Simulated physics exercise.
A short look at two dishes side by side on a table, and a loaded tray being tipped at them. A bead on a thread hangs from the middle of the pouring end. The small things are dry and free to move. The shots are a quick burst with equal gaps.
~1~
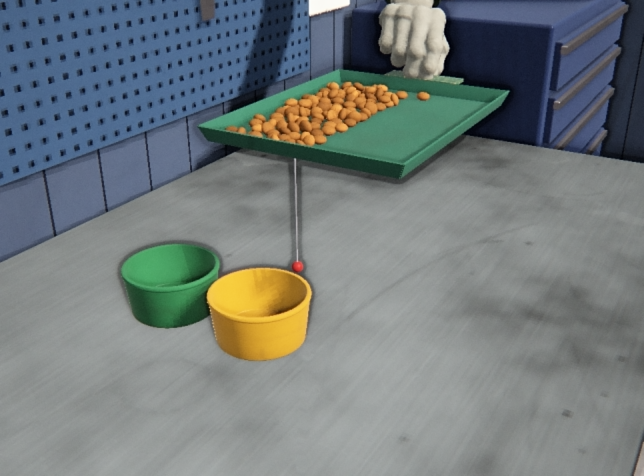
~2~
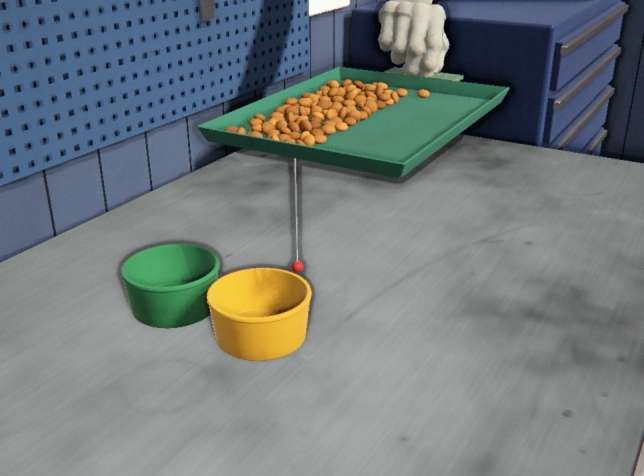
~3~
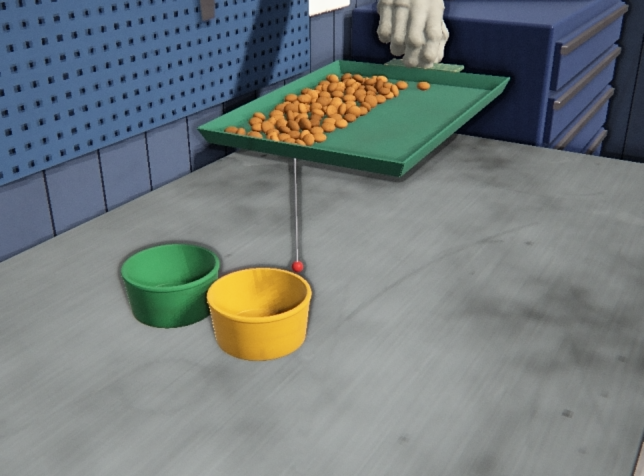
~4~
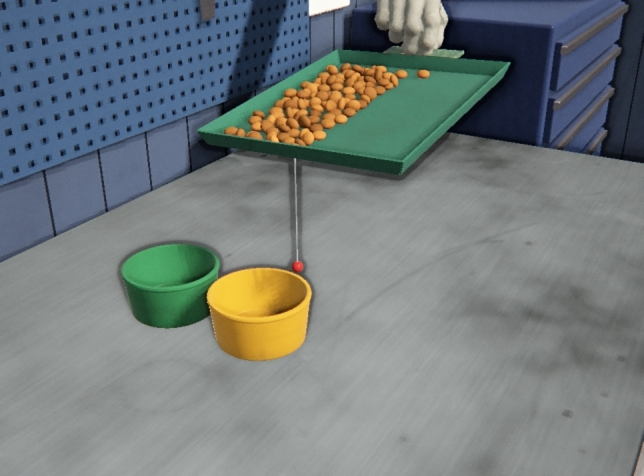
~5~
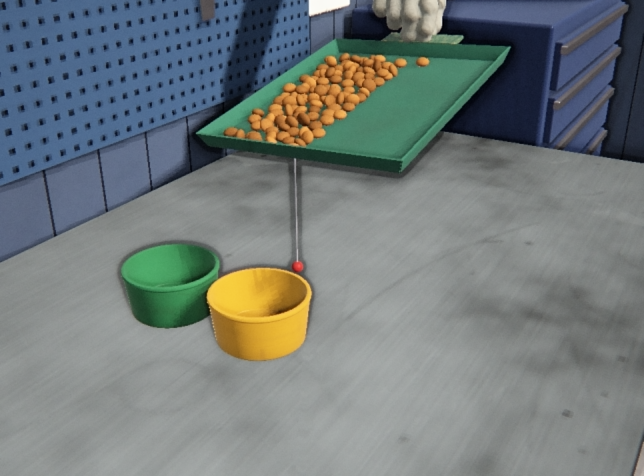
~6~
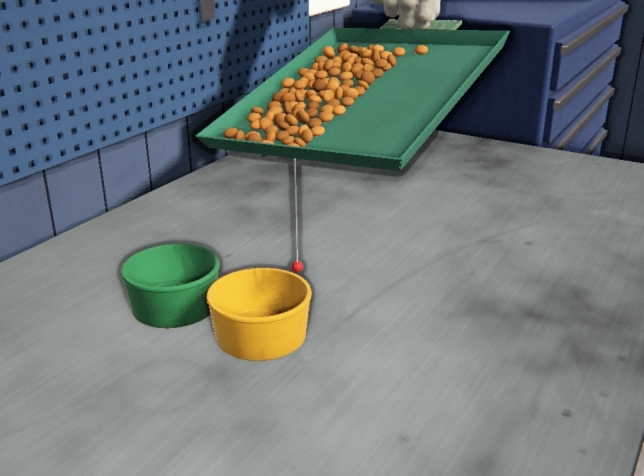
On a grey workbench, a pale hand at the far end of a green tray of brown kibble gradually raises that end, tilting the tray toward the viewer, while the green and yellow dishes and the hanging red bead stay still.
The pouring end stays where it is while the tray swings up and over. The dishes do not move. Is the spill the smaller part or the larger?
They take over half between them.
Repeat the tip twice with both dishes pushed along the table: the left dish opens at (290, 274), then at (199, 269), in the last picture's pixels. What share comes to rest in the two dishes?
About 0 and 90 per cent.
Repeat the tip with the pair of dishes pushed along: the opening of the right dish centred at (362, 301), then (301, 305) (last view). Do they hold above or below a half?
At the first place the smaller part, at the second more than half.
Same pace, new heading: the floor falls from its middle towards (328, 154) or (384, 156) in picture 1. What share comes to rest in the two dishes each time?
About 40 and 0 per cent.
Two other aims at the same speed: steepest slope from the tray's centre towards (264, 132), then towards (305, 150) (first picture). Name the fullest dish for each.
The first try: The left dish. The second: Right.
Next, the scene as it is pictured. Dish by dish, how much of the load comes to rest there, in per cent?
Left dish near 40 in a hundred; right dish near 40.
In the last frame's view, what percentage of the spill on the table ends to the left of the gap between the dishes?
It comes to 60 per cent or so.
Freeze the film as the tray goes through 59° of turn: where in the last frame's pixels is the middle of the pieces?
Close to (249, 120).
Soon after the last picture, tray tipped steeply; nearly all on the tray; a small part in the air.
A little later, tray tipped right over; about a third in the right dish; about half in the left dish; about a quarter outside both; a stray few in the air.
Later still, tray tipped past a quarter turn; about a third in the right dish; about half in the left dish; about a quarter outside both.
At rest, tray tipped past a quarter turn; about a third in the right dish; about half in the left dish; about a quarter outside both.
